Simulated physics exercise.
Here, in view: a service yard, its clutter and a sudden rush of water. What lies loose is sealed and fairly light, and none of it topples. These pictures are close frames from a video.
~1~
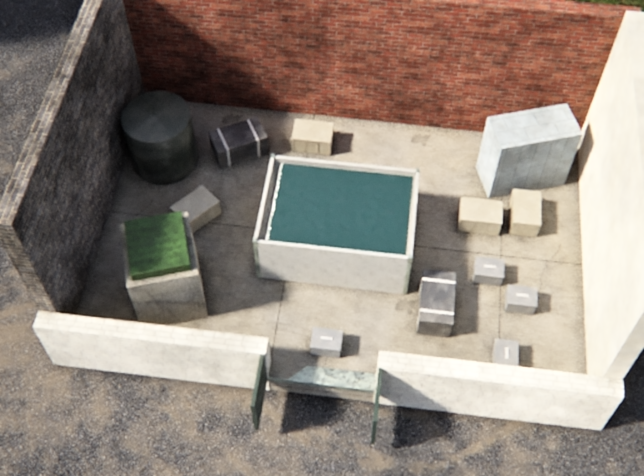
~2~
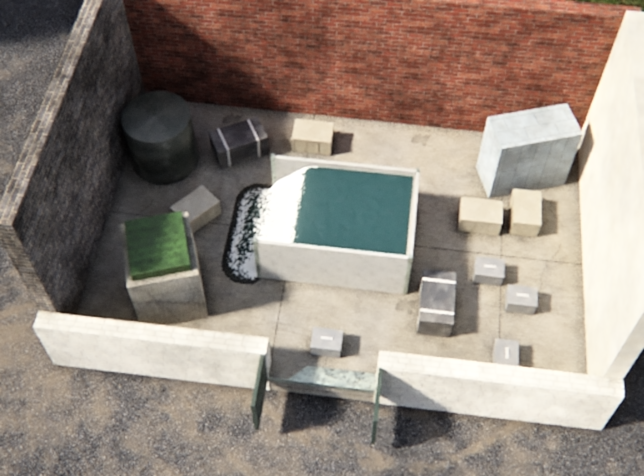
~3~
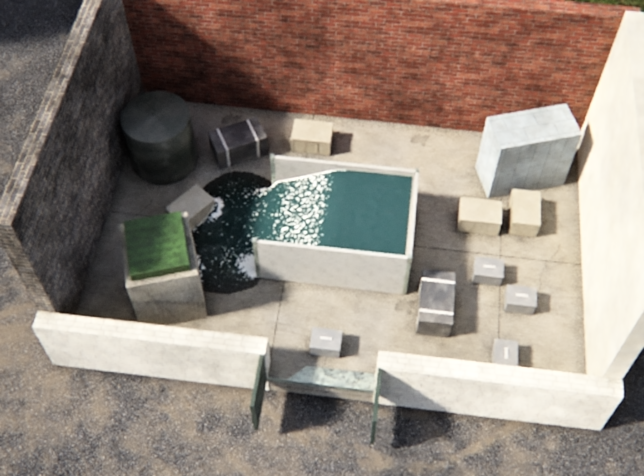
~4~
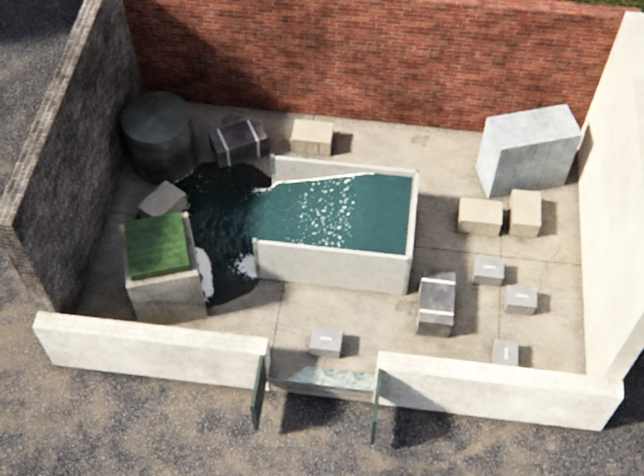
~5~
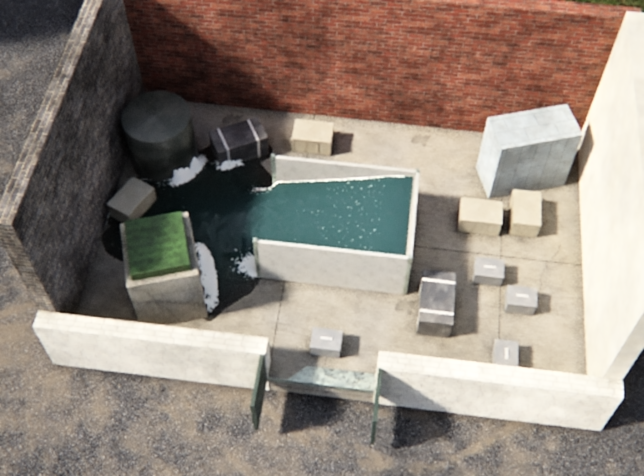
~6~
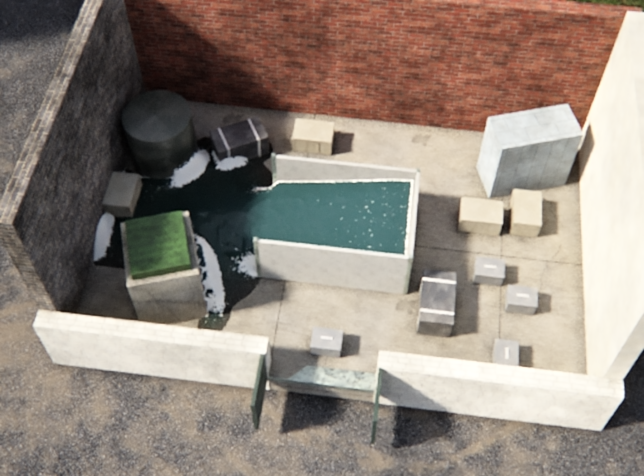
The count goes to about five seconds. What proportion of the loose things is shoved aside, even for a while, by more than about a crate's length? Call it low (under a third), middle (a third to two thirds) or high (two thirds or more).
Middle.
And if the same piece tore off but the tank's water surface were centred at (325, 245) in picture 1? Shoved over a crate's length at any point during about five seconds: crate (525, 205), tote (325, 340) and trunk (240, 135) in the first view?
The three, one by one: Short of that, past that mark and past that mark.
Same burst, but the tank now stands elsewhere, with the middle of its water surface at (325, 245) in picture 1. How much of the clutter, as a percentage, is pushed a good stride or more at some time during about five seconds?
It should come out close to 40 %.
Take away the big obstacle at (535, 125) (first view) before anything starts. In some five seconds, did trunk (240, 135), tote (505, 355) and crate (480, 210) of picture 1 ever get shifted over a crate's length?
So: Did travel that far, then did not travel far, then did not travel far.
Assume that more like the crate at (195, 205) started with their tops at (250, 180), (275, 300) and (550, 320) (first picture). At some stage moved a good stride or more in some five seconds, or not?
Shoved clear, shoved clear, stays put.
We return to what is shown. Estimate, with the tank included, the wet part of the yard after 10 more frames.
I'd put it at some 45 per cent.
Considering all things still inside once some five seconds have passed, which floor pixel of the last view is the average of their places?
The mean position lies close to (447, 261).
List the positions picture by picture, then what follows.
In the first picture, a crate at (194, 204) rests on the ground; a trunk at (438, 296), on the bottom; 0 of 10 have shifted.
In the second picture, a crate at (195, 204), on the bottom; a trunk at (438, 296), on the bottom; 0 of 10 have shifted.
In the third picture, a crate at (190, 204), on the bottom, close to its start; a trunk at (437, 296), on the bottom; 1 of 10 have shifted.
In the fourth picture, a crate at (162, 200), on the bottom, a stride from its start; a trunk at (437, 296) rests on the ground; 1 of 10 have shifted.
In the fifth picture, a crate at (130, 196) rests on the ground, a stride from its start; a trunk at (438, 296) rests on the ground; 1 of 10 have shifted.
In the sixth picture, a crate at (121, 189) floats, a stride from its start; a trunk at (438, 296), on the bottom; 1 of 10 have shifted.
A moment on, 1 of 10 are well off their spots; 1 afloat.
Next, 2 of 10 are well off their spots; 1 afloat.
Later, 4 of 10 are well off their spots; 1 afloat.
In the end, 5 of 10 are well off their spots, and 5 have been at some point; 1 afloat.
